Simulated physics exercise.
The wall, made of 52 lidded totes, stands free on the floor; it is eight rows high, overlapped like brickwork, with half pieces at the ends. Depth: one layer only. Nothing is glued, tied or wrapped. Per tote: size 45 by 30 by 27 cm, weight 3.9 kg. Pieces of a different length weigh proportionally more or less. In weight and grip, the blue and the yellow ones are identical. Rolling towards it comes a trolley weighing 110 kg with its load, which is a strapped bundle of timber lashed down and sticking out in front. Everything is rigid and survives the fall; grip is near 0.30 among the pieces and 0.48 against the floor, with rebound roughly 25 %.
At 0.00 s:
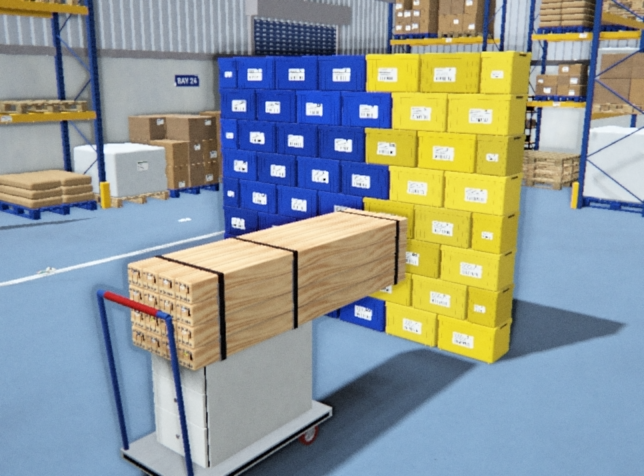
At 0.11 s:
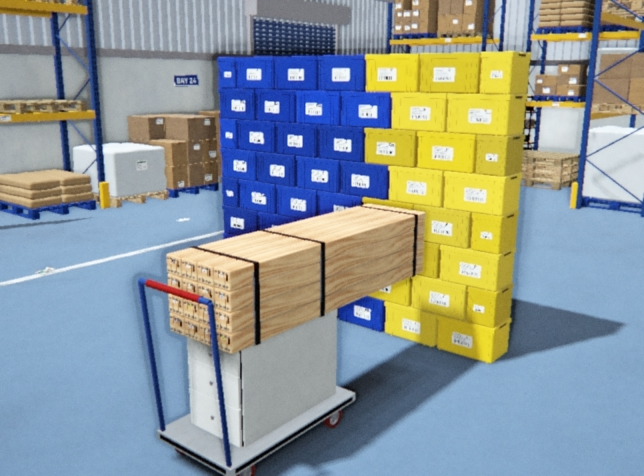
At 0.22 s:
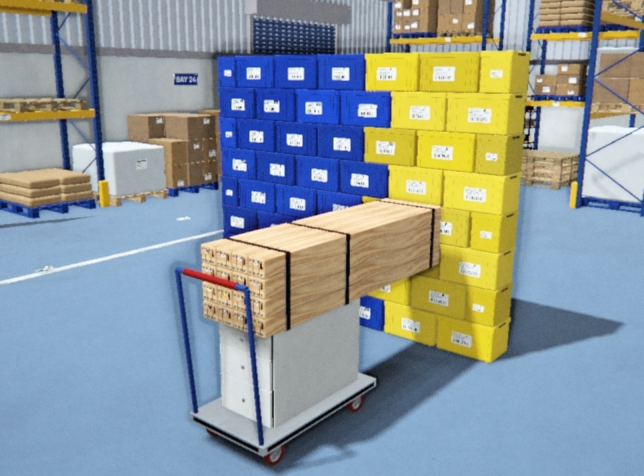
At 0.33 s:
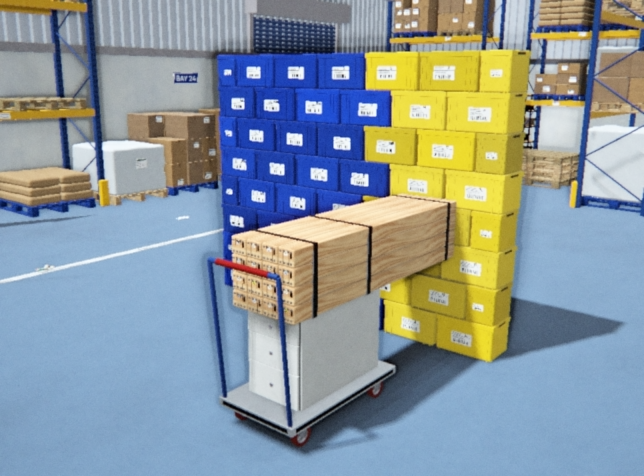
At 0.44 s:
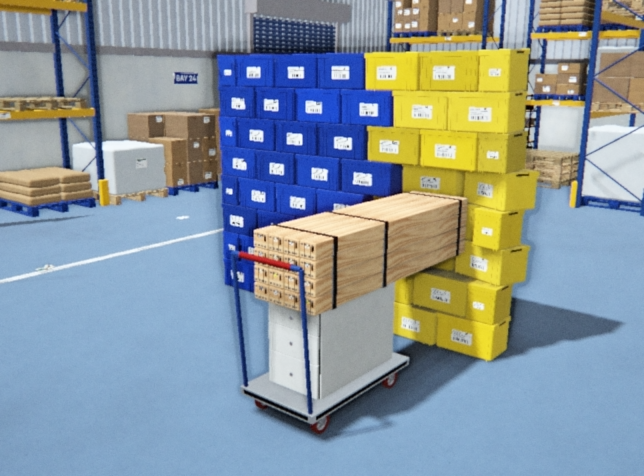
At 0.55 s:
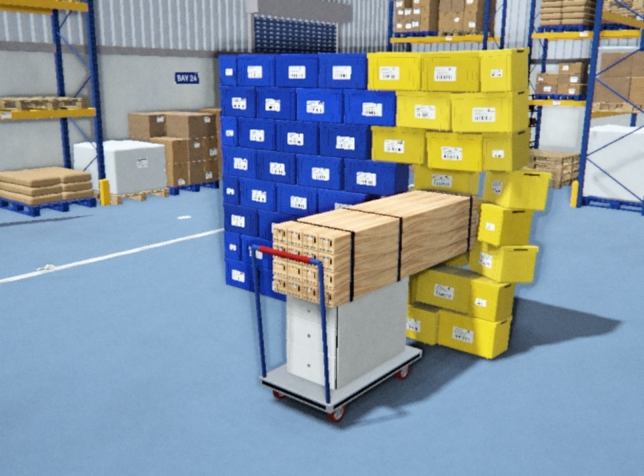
In a warehouse, a trolley carrying strapped timber rolls rightward into a blue and yellow tote wall, pushing yellow totes out of line.
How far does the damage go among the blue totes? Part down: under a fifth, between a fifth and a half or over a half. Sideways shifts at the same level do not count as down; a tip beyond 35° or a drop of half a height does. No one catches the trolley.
Below one in five.
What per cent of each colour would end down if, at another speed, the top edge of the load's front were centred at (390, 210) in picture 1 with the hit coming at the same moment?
Down at the end: Yellow 80 per cent, blue 20 per cent.
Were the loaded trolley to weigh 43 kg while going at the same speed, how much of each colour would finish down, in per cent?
Share down - yellow: 90; blue: 20 (per cent).
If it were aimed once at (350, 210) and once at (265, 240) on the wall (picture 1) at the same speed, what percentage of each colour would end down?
First try then second: Yellow 20 and 0, blue 60 and 10 per cent.
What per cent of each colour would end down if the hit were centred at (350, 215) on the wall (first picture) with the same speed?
The yellow ones would be 0 per cent down and the blue ones 50 per cent.
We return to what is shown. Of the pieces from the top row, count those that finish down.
That row gives 3 in all.
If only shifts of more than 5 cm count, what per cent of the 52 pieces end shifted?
Shifted share: 50 %.
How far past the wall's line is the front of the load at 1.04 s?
90 cm.
By 0.72 s, load 56 cm past the wall's line, still rolling; none of the 32 blue totes down (2 of 52 in all colours); top blue tote unmoved; top yellow tote moved 8 cm.
By 1.04 s, load 92 cm past the wall's line, still rolling; none of the 32 blue totes down (11 of 52 in all colours); top blue tote unmoved; top yellow tote tilted 10°.
By 1.44 s, load 1.15 m past the wall's line, still rolling; none of the 32 blue totes down (13 of 52 in all colours); top blue tote unmoved; top yellow tote tilted 74°, 66 cm lower.
By 2.16 s, load 1.20 m past the wall's line, stopped; none of the 32 blue totes down (14 of 52 in all colours); top blue tote unmoved; top yellow tote tilted 69°, 1.82 m lower.
When it is over (3.5 s), load 1.20 m past the wall's line, stopped; none of the 32 blue totes down (14 of 52 in all colours); top blue tote unmoved; top yellow tote on its side. That is 0 per cent. In pixels of the last frame, middles, top blue tote near (307, 72), top yellow tote near (608, 386).
